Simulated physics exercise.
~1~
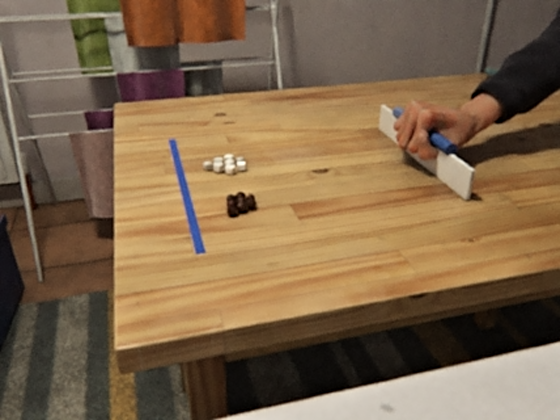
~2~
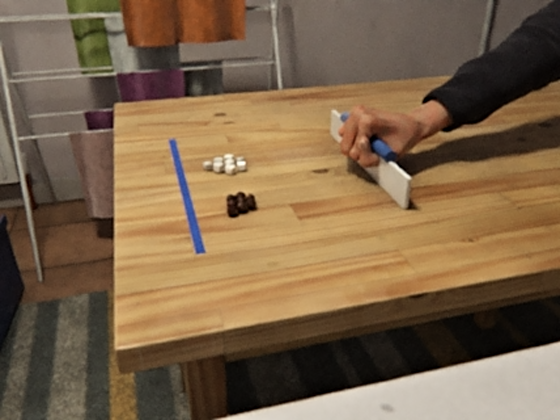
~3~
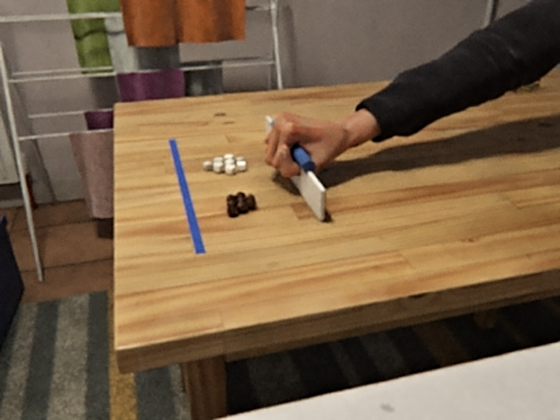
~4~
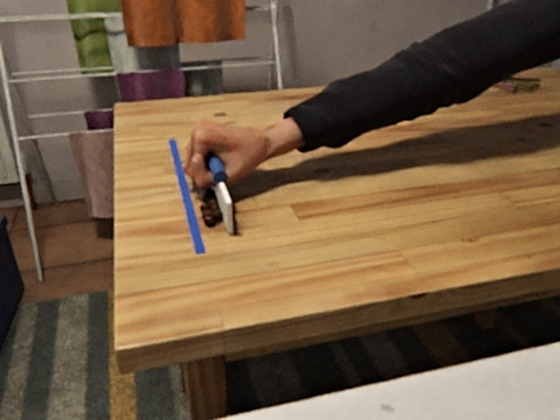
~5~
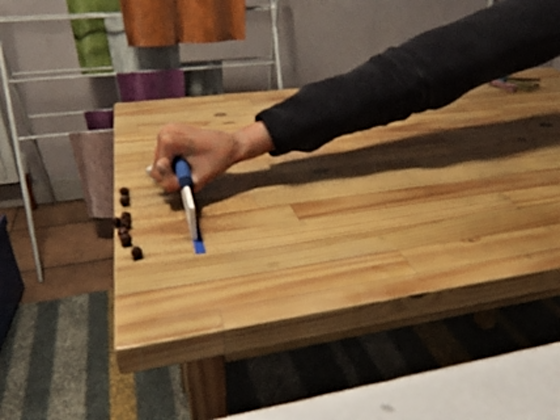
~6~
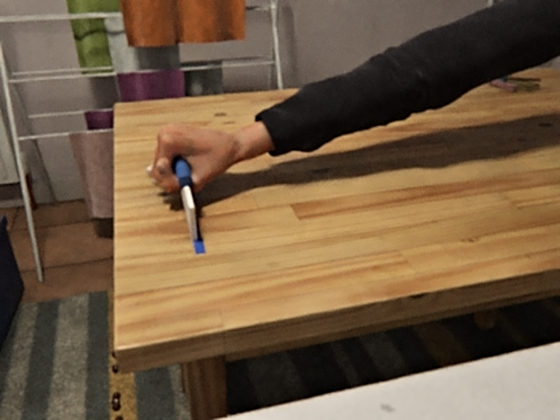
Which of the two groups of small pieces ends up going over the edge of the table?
The dark group nearer the front goes over the left edge, while the white group behind it stays on the tabletop.
The footage shows a hand sweeping a scraper leftward across a wooden table, pushing small dark and white pieces until it stops at a strip of blue tape. The dark pieces slide on and drop off the left edge, while the white ones stay on the table, mostly hidden by the hand.
